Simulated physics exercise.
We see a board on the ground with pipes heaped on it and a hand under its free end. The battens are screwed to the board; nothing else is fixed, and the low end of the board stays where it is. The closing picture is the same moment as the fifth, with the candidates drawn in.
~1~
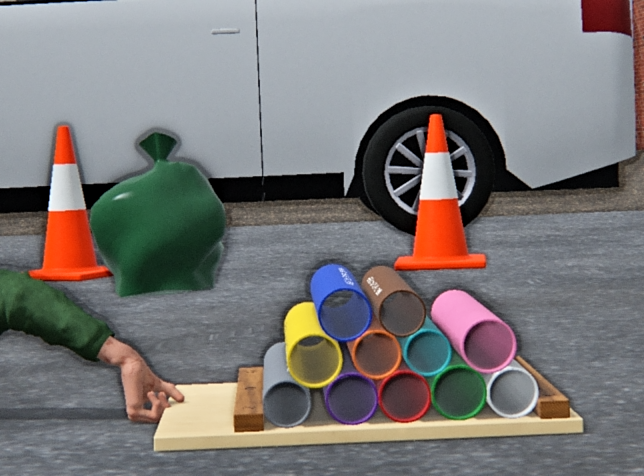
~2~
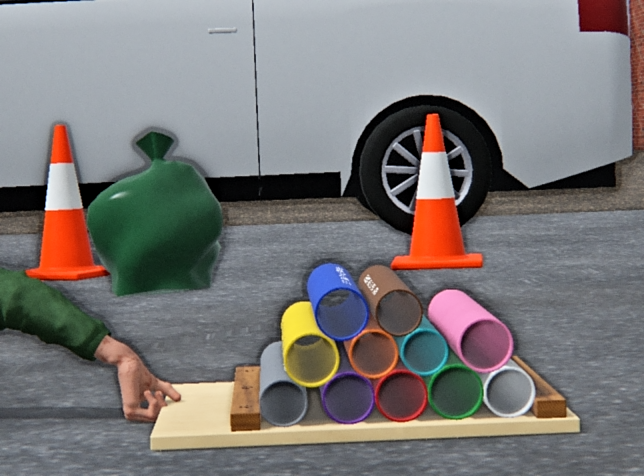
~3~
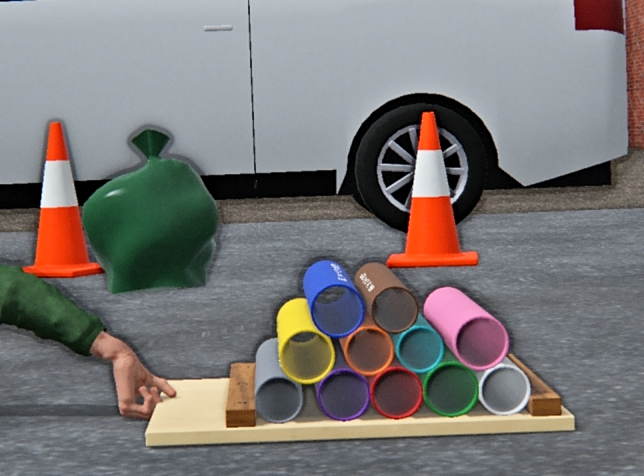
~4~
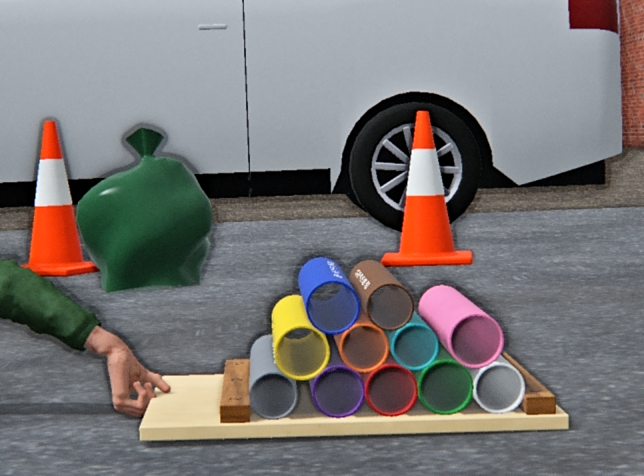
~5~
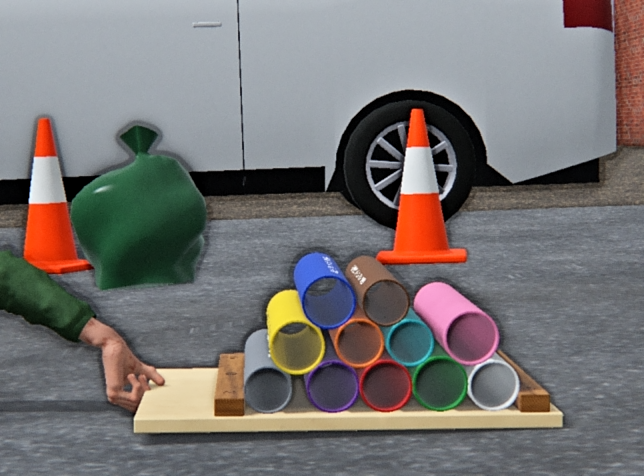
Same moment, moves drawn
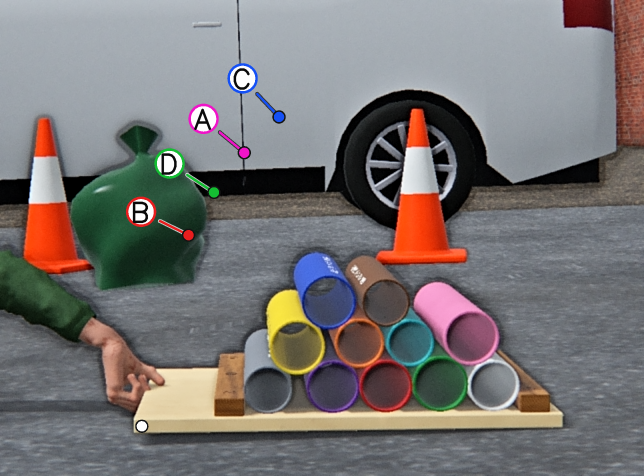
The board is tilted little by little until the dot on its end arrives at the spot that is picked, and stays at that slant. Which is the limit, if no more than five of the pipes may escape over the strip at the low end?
Raise it to B.
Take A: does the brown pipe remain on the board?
No, with A.
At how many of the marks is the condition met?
One of the four.
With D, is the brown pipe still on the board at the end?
No, with D.
On the marked copy, A at (244, 152); B at (189, 235); C at (279, 117); D at (214, 192); the white dot at (142, 426).
Taking B. A third of the way, board at 17°.
Two thirds of the way, board at 28°.
When it is over, board at 28°, one over the low batten (pink).
As for the rest, A six over the low batten; C six over the low batten; D six over the low batten.
